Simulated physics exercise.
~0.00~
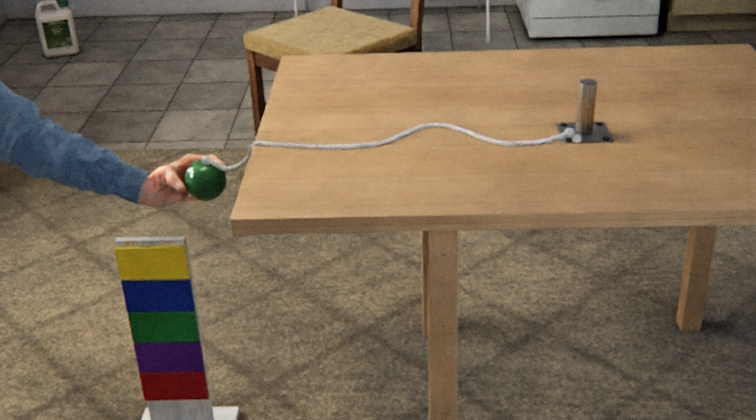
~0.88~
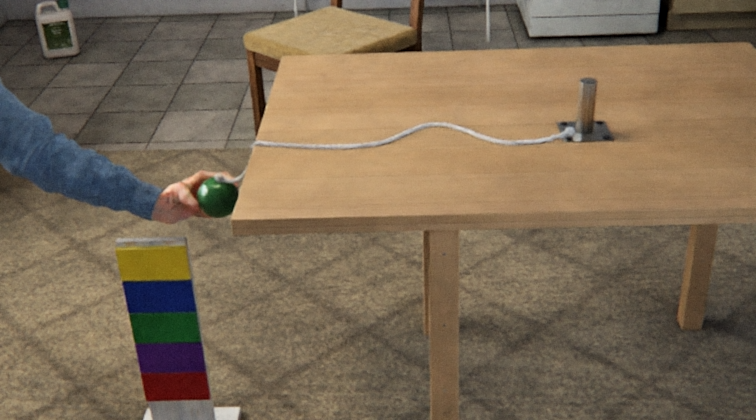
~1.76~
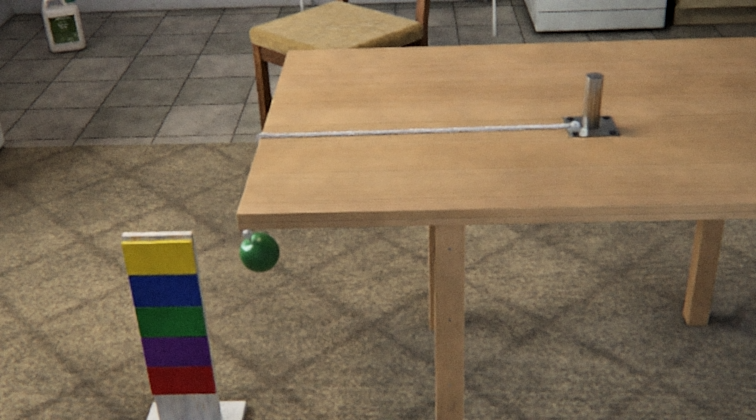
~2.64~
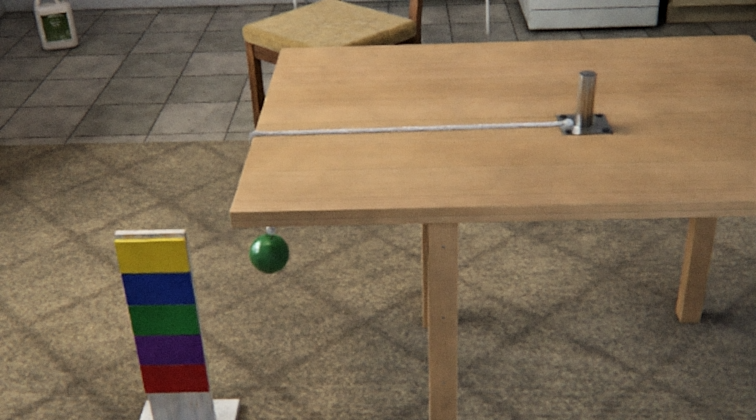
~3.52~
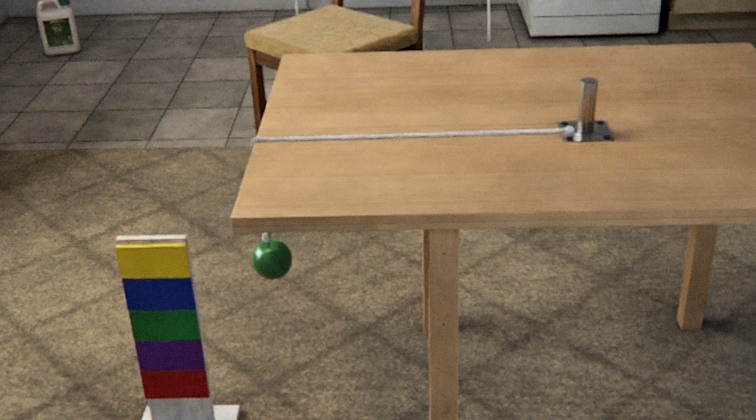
A hand held a green ball, tied by a slack white cord to a post on a wooden table, just off the table's left end, then let it go; it dropped slightly, pulling the cord straight, and hung level with the yellow band.
